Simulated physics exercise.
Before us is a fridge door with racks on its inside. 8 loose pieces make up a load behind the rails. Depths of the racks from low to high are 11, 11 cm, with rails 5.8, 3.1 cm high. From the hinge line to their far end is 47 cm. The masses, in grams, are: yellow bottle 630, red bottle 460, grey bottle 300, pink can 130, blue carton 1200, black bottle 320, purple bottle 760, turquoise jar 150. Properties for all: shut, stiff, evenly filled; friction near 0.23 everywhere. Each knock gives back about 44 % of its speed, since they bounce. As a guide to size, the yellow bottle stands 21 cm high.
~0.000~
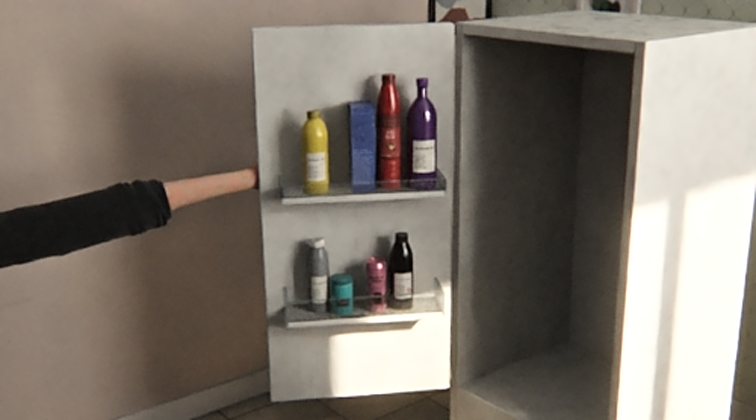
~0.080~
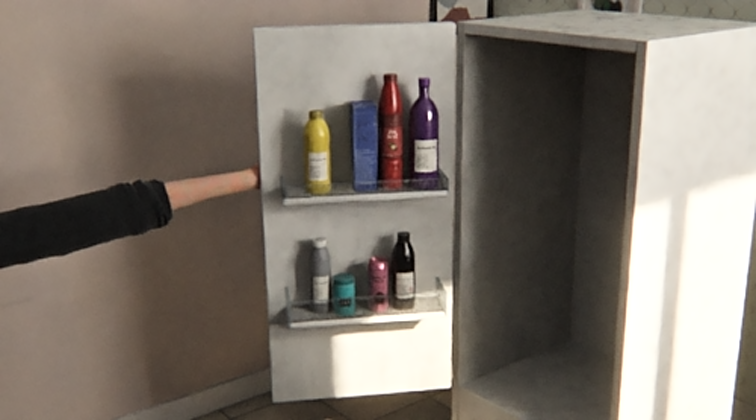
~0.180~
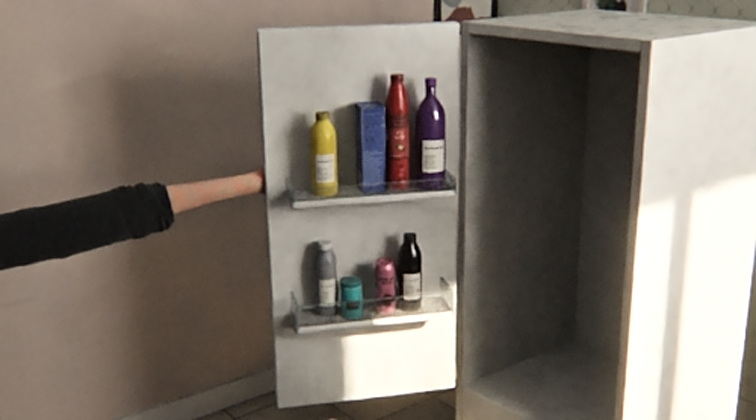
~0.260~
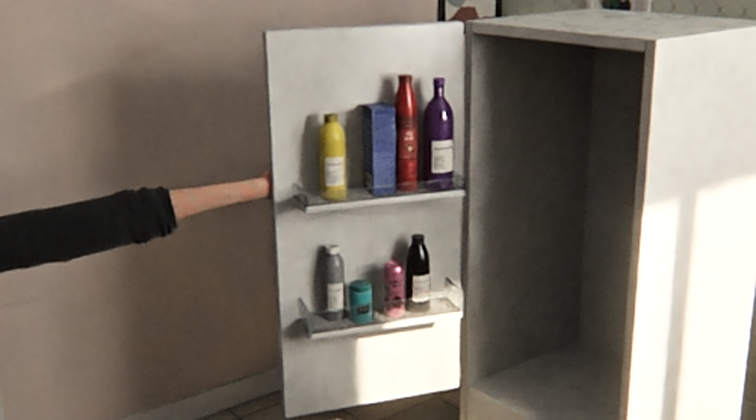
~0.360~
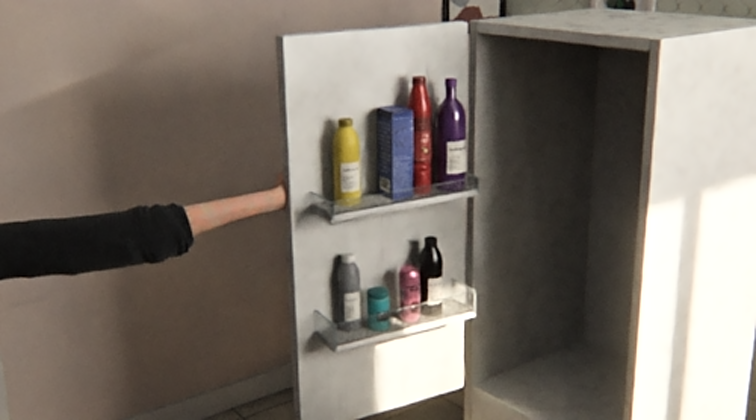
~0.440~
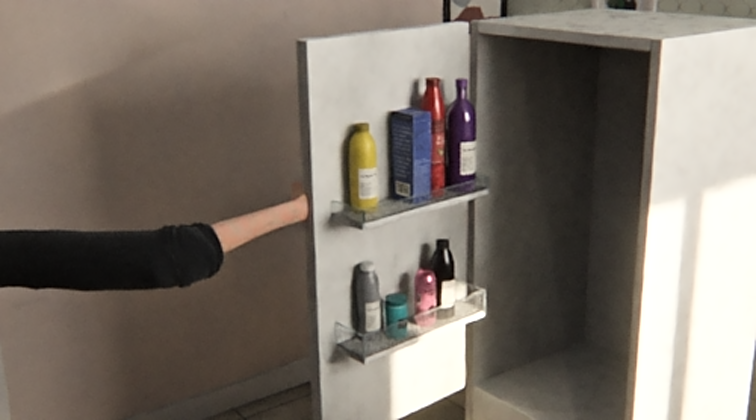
In a sunlit room, a fridge door stands wide open beside an empty cabinet, its two racks lined with colourful bottles and containers. An arm in a black sleeve, reaching from the left, pushes the door's outer edge, slowly at first, then faster, swinging it partway toward the cabinet as the containers ride along.
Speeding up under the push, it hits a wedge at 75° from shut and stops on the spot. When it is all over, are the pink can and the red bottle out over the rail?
The pink can remains in the rack, the red bottle comes out.
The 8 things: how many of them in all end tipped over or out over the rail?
That makes 4.
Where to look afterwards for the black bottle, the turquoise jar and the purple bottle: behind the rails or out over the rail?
When everything stops, the black bottle is still in bounds, the turquoise jar is still in bounds, and the purple bottle is still in bounds.
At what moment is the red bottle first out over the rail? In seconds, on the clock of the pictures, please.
I'd say around the 0.7 s mark.
By 1.04 s, door at 75°; yellow bottle, red bottle and blue carton now out over the rail; pink can 2 cm from its spot near (438, 299); grey bottle on its side.
By 1.54 s, door at 75°; grey bottle now out over the rail; pink can 2 cm from its spot near (438, 299).
When it is over (2.0 s), out over the rail, yellow bottle, red bottle, grey bottle and blue carton; the other 4 within 5 cm of the start. In the last view, pink can near (438, 299).
